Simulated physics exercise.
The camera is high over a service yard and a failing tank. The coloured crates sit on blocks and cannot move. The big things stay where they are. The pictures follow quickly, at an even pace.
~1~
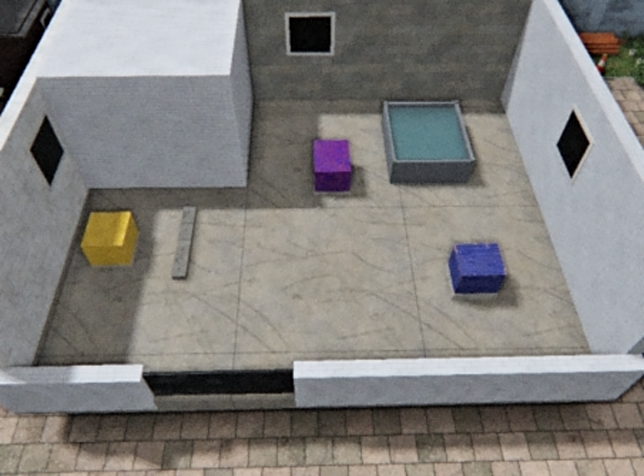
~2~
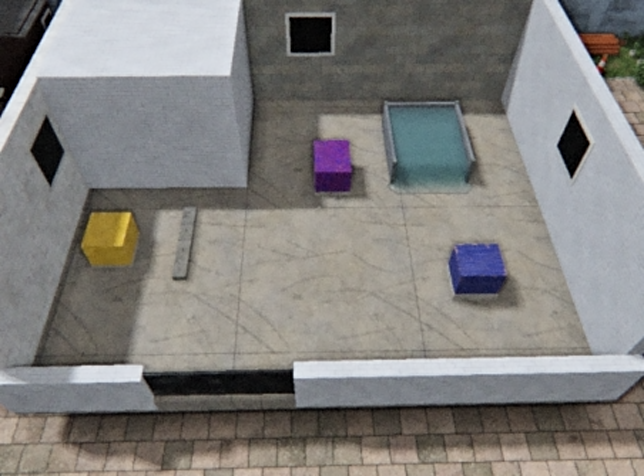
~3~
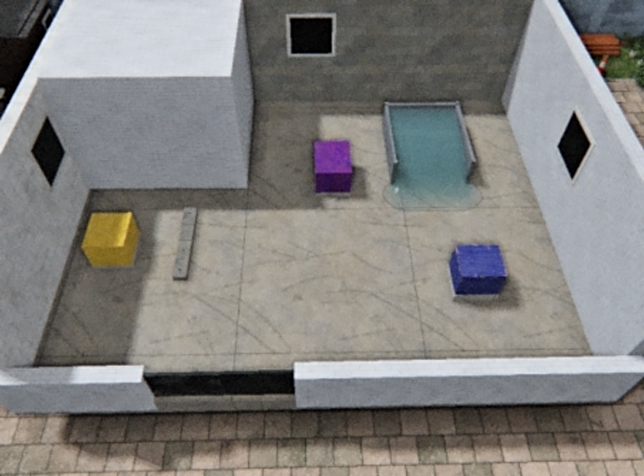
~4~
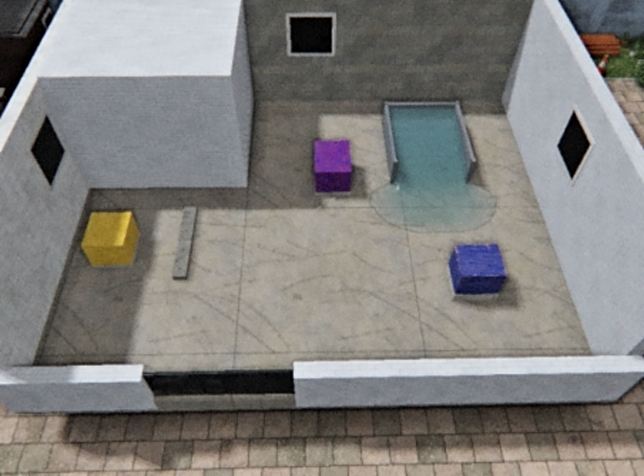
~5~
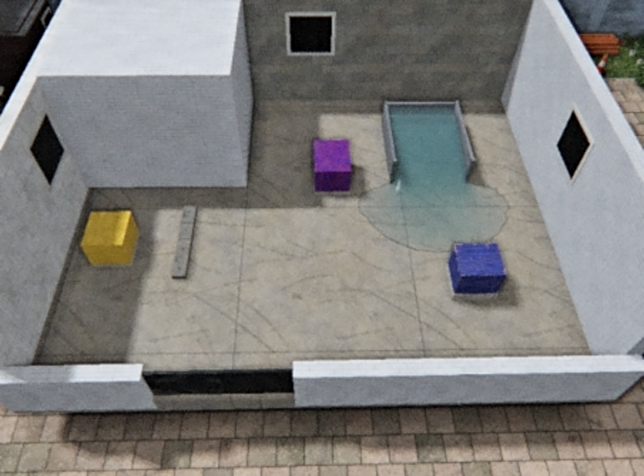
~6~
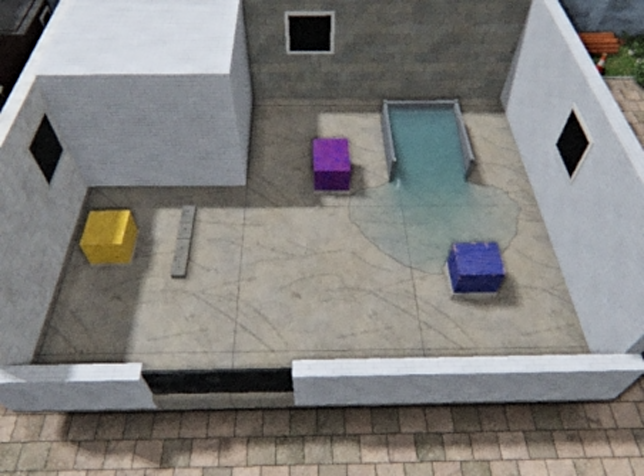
In a walled yard seen from above, the front side of a gray water tank gave way, and water poured out across the paved floor, spreading into a wide puddle that reached the blue box.
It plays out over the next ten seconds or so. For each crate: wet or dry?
The yellow crate stays dry; the blue crate gets wet; the purple crate stays dry.
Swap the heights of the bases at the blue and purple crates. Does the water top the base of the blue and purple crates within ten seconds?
My reading: Blue crate gets wet; purple crate remains dry.
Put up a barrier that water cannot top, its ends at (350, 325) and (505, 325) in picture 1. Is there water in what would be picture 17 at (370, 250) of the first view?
There: Flooded.
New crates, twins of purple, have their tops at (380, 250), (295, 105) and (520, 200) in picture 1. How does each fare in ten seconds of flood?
As listed: Gets wet, remains dry, is wetted.
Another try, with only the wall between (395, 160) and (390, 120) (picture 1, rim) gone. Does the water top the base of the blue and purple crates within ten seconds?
Blue crate keeps dry; purple crate takes water.
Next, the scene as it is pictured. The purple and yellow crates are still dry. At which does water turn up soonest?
That is the one in purple.
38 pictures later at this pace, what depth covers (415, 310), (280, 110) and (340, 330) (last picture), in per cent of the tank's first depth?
Roughly 14, 0 and 12 per cent, in turn.
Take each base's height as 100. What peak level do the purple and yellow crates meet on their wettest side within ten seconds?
In turn 50 and 70 per cent.
A moment on, water covers 20 % of the floor; the yellow crate not reached, the blue crate water round its plinth, the purple crate water round its plinth.
Next, water covers 30 % of the floor; the yellow crate not reached, the blue crate water round its plinth, the purple crate water round its plinth.
Then, water covers 35 % of the floor; the yellow crate not reached, the blue crate water round its plinth, the purple crate water round its plinth.
Later, water covers 55 % of the floor; the yellow crate not reached, the blue crate water round its plinth, the purple crate water round its plinth.
In the end, water covers 80 % of the floor; the yellow crate stayed above the water, the blue crate was topped, the purple crate stayed above the water.
